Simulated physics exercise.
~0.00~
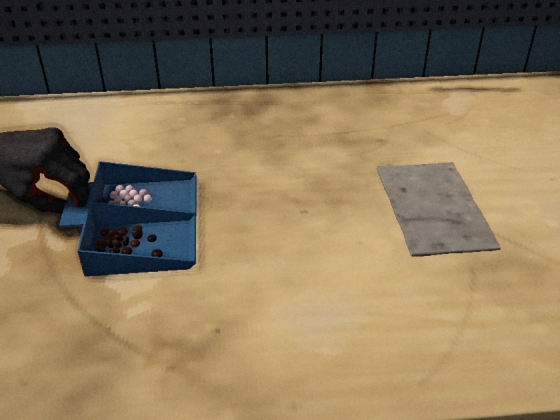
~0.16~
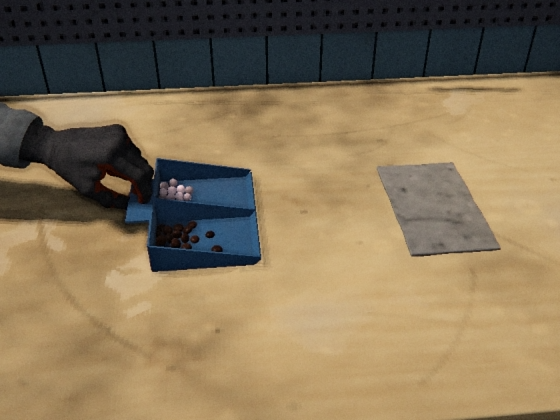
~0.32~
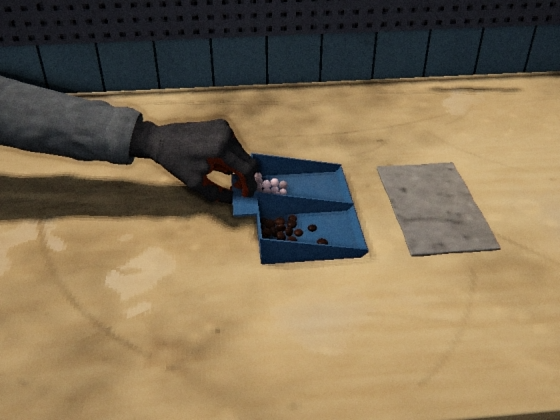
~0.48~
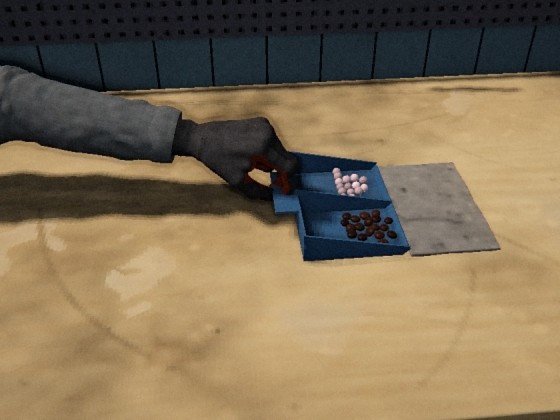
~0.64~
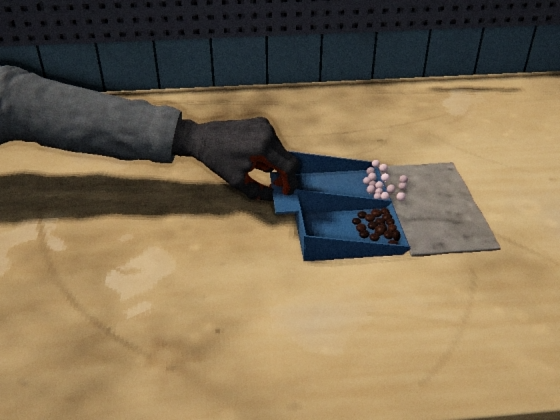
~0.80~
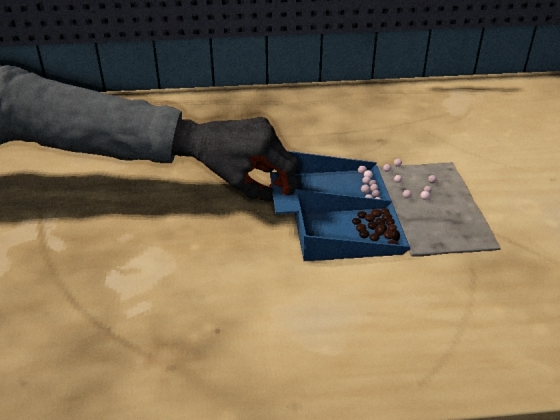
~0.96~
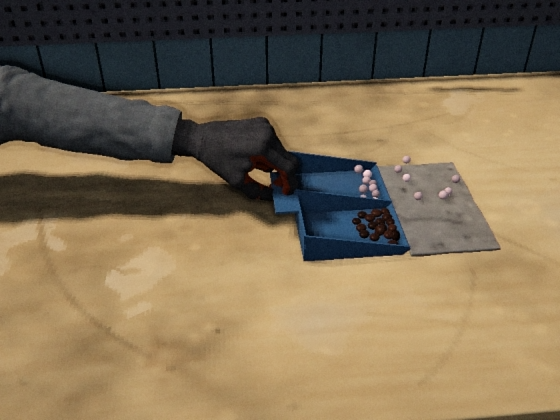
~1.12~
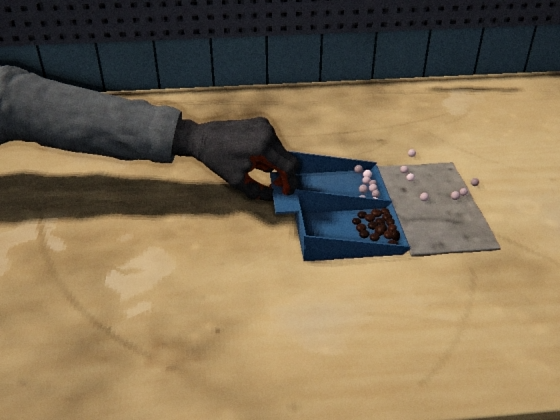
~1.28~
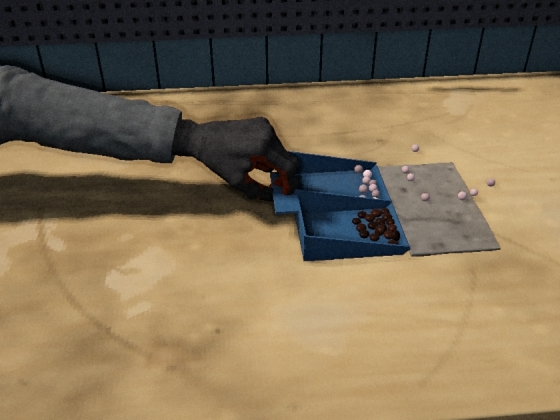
In this clip, a gloved hand pushes a divided blue tray rightward along a counter until it stops at a grey slab; the dark brown pieces slide forward but stay inside, while about half the pale pink balls spill out, scattering over and beyond the slab.
